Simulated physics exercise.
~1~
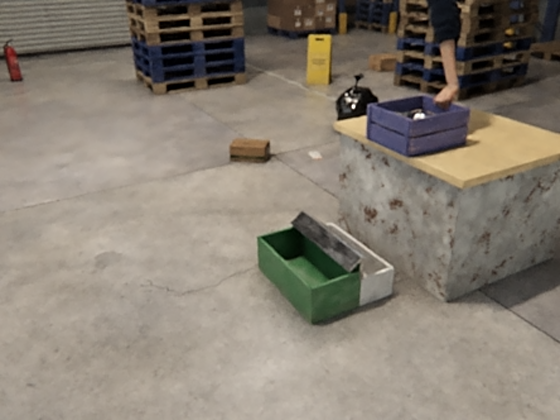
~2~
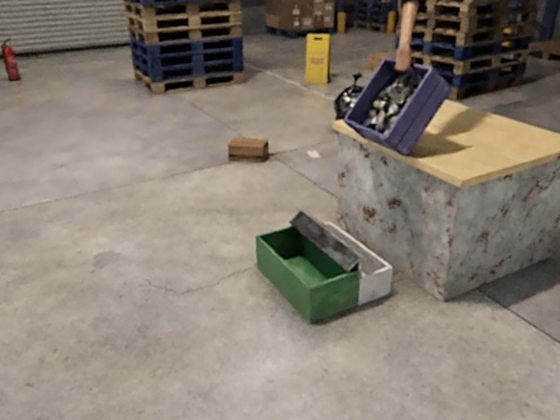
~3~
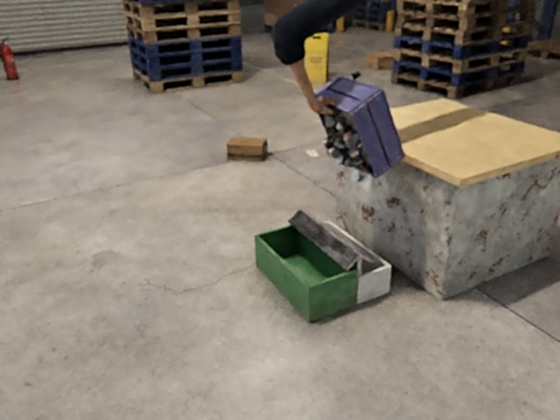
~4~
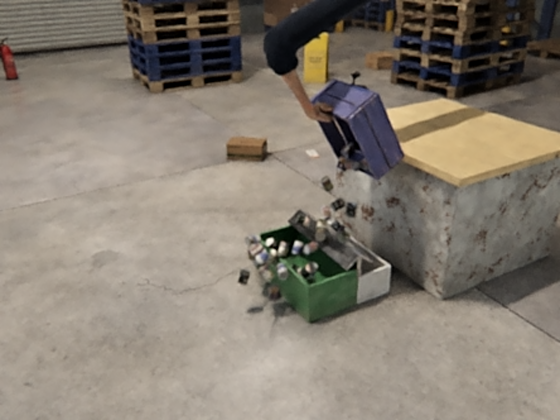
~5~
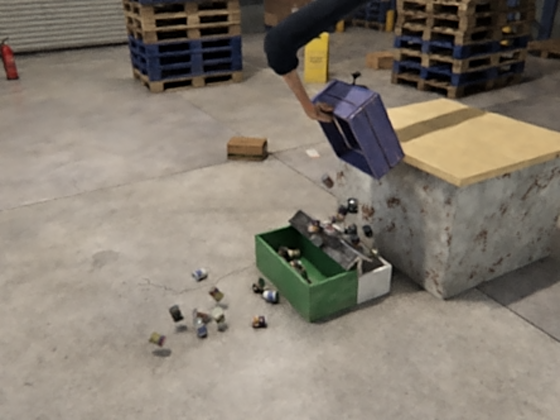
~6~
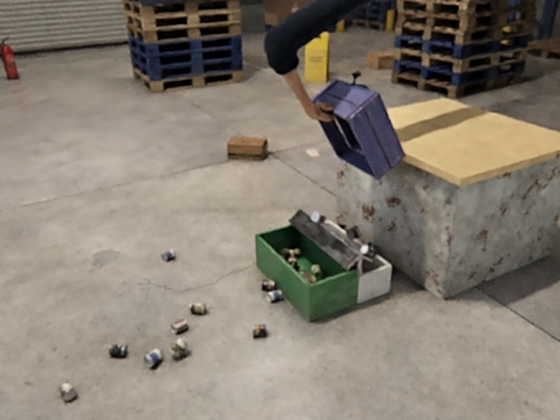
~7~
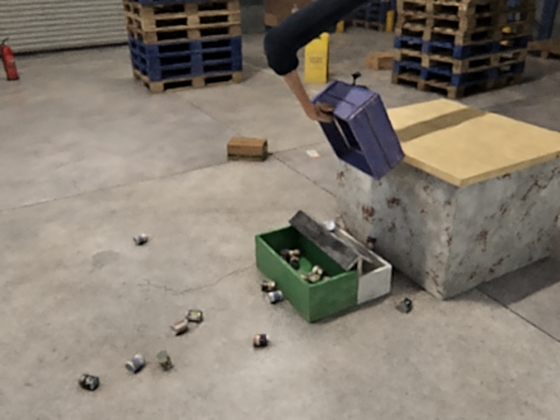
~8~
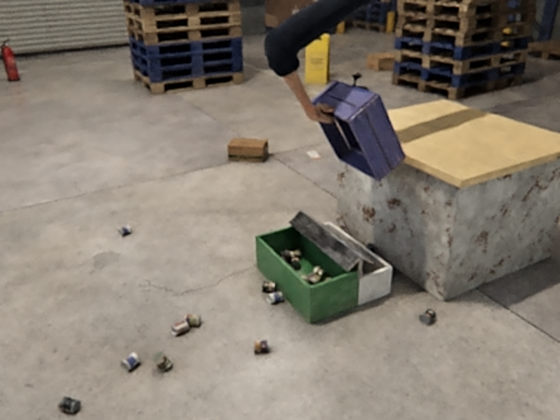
Small tins tumble from a tipped blue crate, some landing in a green tote, others scattering.
